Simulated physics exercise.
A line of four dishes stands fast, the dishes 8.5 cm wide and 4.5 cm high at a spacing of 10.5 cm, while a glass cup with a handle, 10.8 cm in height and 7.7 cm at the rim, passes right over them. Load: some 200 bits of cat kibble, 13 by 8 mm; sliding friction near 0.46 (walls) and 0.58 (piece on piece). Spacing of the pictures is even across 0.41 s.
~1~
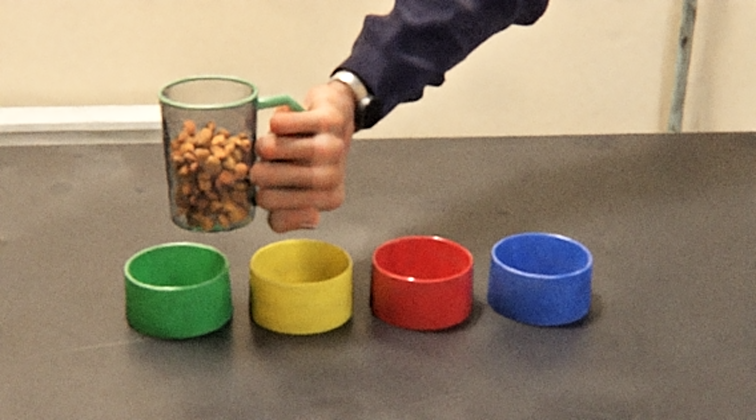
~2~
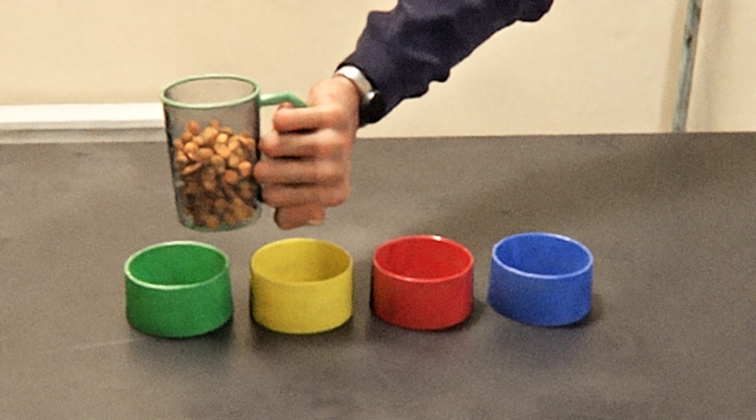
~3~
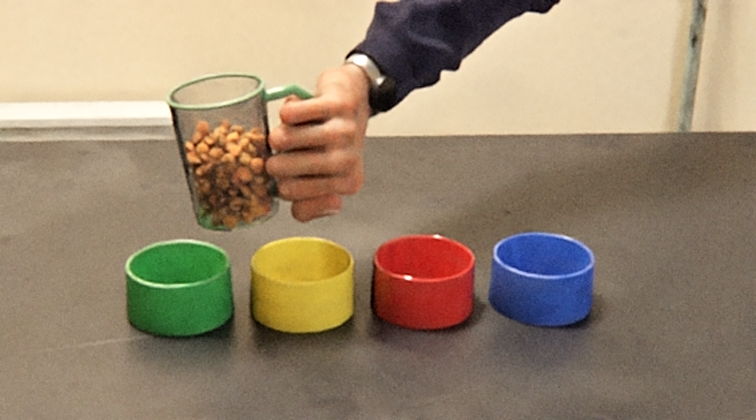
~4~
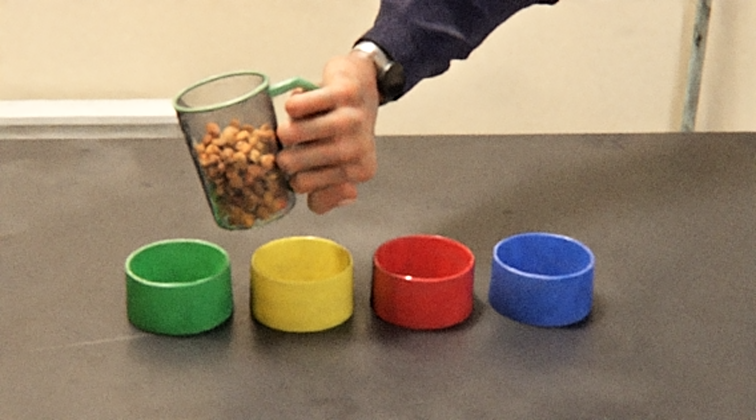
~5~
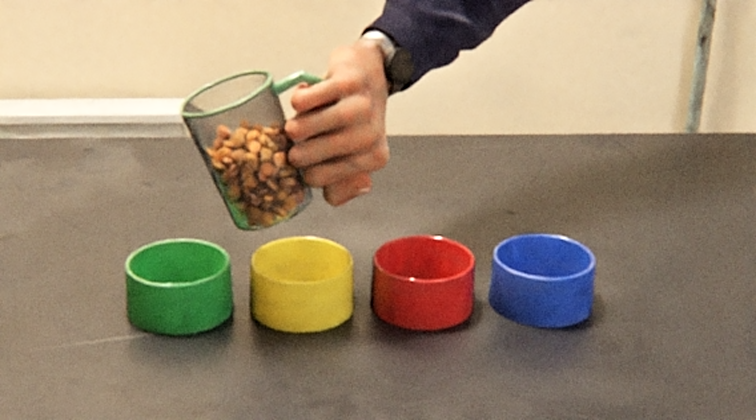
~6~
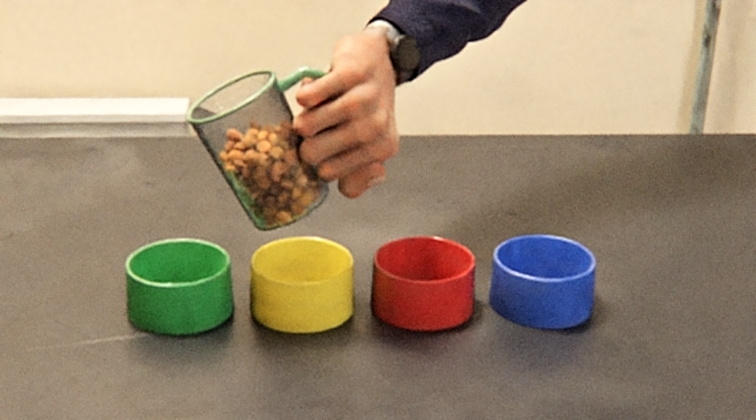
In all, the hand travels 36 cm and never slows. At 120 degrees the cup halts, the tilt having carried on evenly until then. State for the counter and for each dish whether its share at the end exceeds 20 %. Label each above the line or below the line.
Red: Above the line; blue: Below the line; green: Below the line; yellow: Below the line; counter: Above the line.
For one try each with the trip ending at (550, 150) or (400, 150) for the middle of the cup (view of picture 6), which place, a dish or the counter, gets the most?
I'd bet on red for the first try and yellow for the second.
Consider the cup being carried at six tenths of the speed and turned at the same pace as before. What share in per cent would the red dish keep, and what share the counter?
Shares: Red 0, counter 0.
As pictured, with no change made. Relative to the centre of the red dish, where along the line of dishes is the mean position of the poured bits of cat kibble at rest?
3 cm or so, leftwards.
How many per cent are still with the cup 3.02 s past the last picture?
It should be near 0 per cent.
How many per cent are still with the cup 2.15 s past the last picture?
It works out to about 0 per cent of the load.
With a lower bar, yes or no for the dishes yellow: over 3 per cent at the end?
With yellow the answer is affirmative.
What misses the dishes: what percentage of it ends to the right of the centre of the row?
I'd estimate close to 40 in a hundred.
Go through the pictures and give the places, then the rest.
In the first picture, cup at (211, 155), tilt 0 degrees, lip at (159, 93), moved 0.0 cm; middle of the pieces at (218, 174); green dish at (177, 266); yellow dish at (301, 262); red dish at (423, 259); blue dish at (542, 255).
In the second picture, cup at (215, 154), tilt 2 degrees, lip at (162, 94), moved 0.3 cm; middle of the pieces at (222, 173).
In the third picture, cup at (227, 153), tilt 8 degrees, lip at (168, 97), moved 1.2 cm; middle of the pieces at (236, 171).
In the fourth picture, cup at (238, 152), tilt 14 degrees, lip at (174, 102), moved 2.2 cm; middle of the pieces at (249, 169).
In the fifth picture, cup at (250, 152), tilt 20 degrees, lip at (181, 109), moved 3.1 cm; middle of the pieces at (263, 168).
In the sixth picture, cup at (262, 152), tilt 26 degrees, lip at (189, 116), moved 4.1 cm; middle of the pieces at (276, 167); green dish at (178, 262); yellow dish at (302, 261); red dish at (424, 259); blue dish at (545, 258).
Then, 1.29 s after the last picture, tilt 119 degrees; cup holds 80 %, red 5 %, yellow 5 %.
Then, 2.15 s after the last picture, tilt 120 degrees; cup holds 0 %, red 65 %, yellow 5 %.
Then, 3.02 s after the last picture, tilt 120 degrees; cup holds 0 %, red 65 %, yellow 5 %.
In the end, red 65 %, blue 0 %, green 0 %, yellow 5 %, counter 25 %.
